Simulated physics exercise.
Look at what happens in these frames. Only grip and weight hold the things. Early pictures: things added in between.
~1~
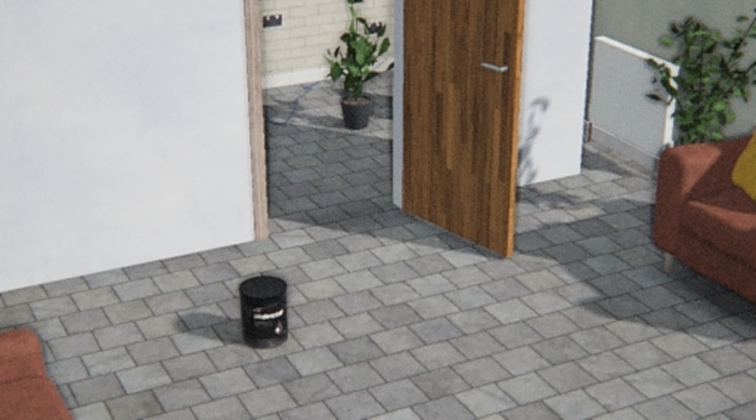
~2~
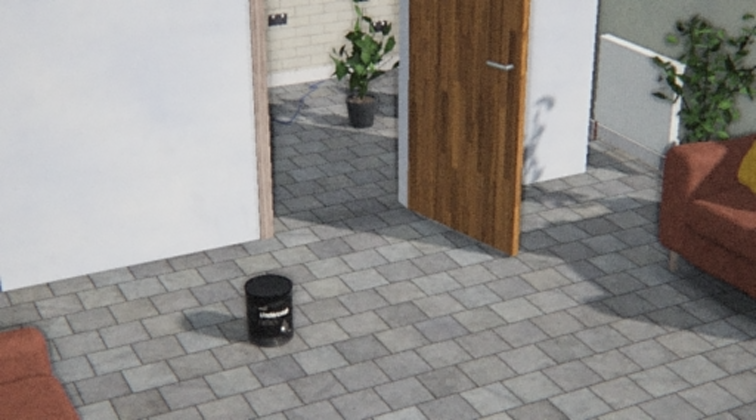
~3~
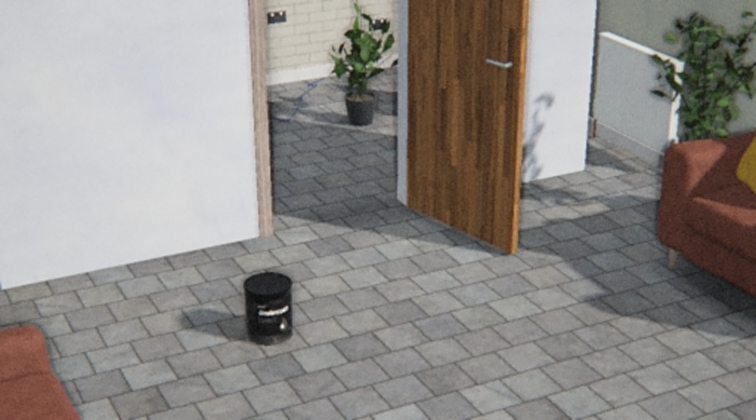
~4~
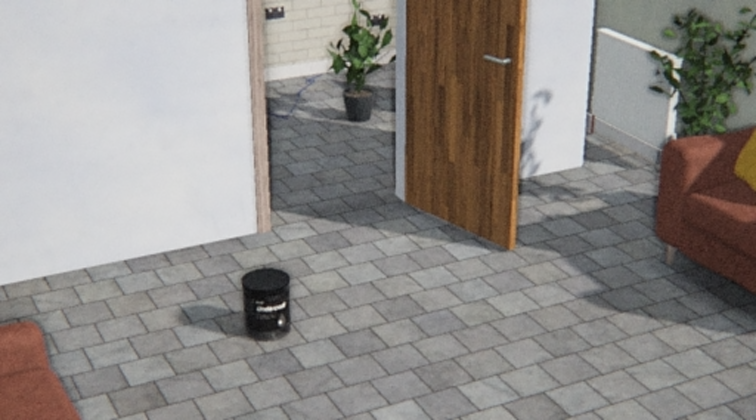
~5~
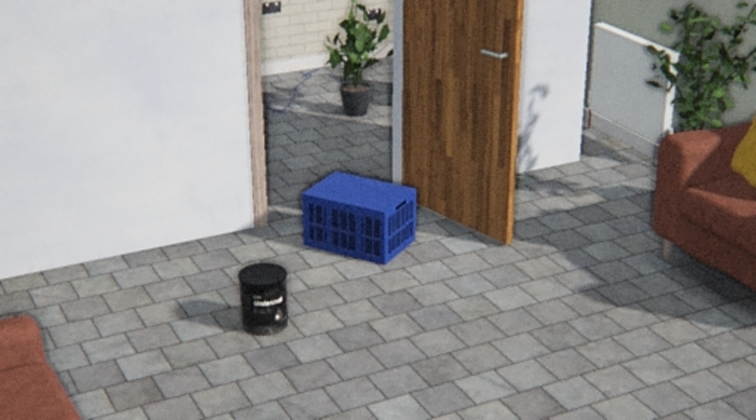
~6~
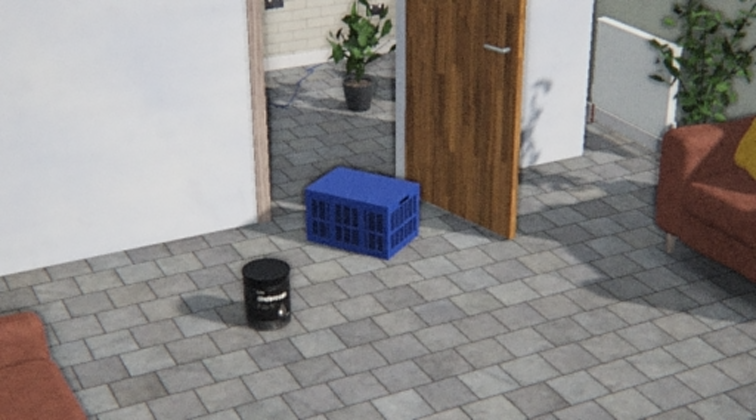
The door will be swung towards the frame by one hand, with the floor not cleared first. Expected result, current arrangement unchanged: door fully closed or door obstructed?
Result: Door obstructed.
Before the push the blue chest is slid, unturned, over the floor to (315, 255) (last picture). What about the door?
Observation: Afterwards the door is stopped partway.
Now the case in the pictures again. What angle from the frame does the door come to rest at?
The answer is roughly 70°.
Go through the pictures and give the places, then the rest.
Door wide open and still; black pail (264, 312), in the first frame.
Door wide open and still; black pail (270, 311), in the second frame.
Door wide open and still; black pail (269, 309), in the third frame.
Door wide open and still; black pail (267, 305), in the fourth frame.
Door wide open and still; black pail (264, 299), in the fifth frame.
Door wide open and still; blue chest (363, 212); black pail (267, 295), in the sixth frame.
Then, 0.60 s past the last view, open by 94°.
Then, 0.90 s past the last view, open by 83°.
Then, 1.20 s past the last view, open by 71°.
Finally, open by 68°; both still in place. Final places as the last picture's camera would see them, blue chest near (358, 212).
